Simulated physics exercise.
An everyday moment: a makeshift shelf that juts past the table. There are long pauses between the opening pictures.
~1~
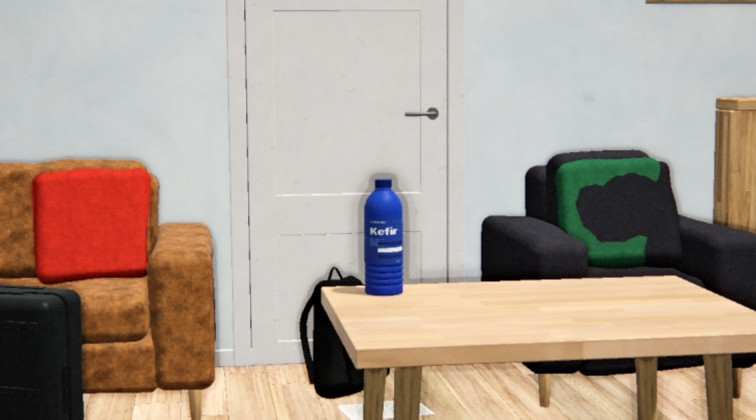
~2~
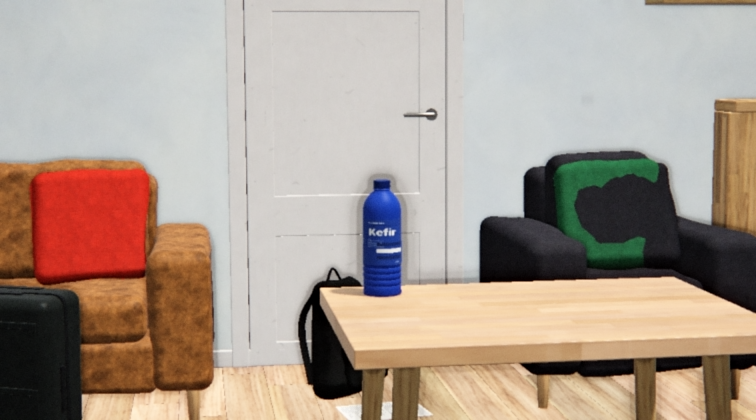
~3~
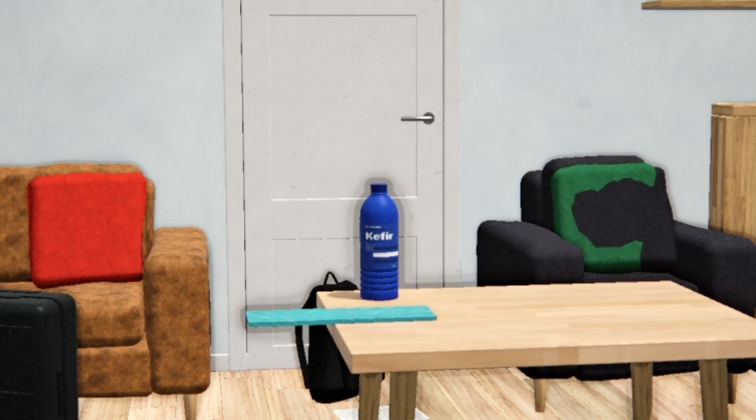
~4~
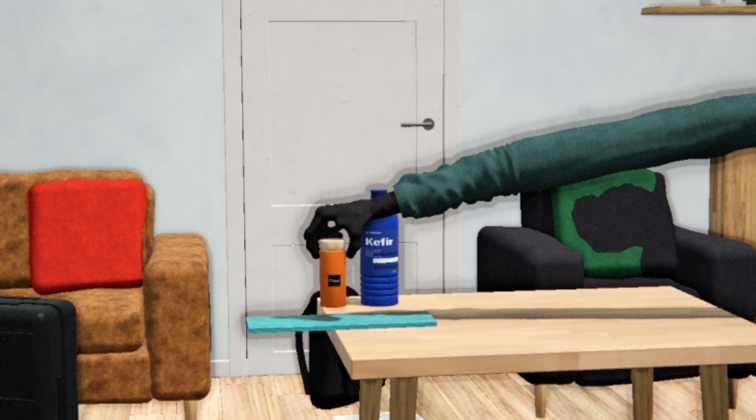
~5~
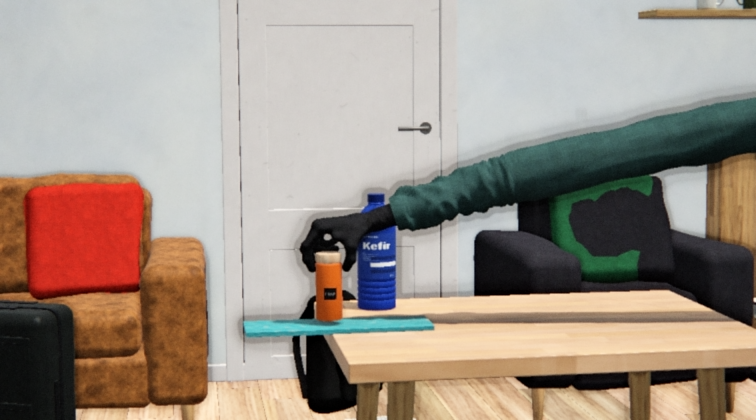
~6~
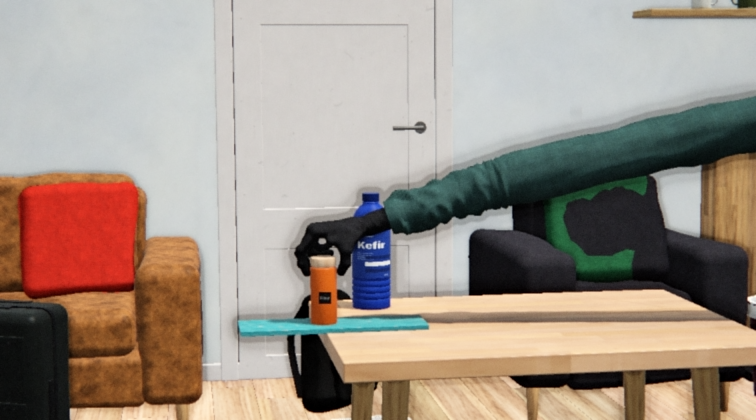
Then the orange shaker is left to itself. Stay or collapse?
In the end the plank holds.
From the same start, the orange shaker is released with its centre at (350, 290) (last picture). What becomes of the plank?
Then it stays on the table.
Then, 0.40 s on from there, no change.
Then, 0.80 s on from there, orange shaker resting near (324, 290).
In the end, all 3 unmoved. At the end, from the last picture's camera, orange shaker near (324, 290). The plank keeps its balance.
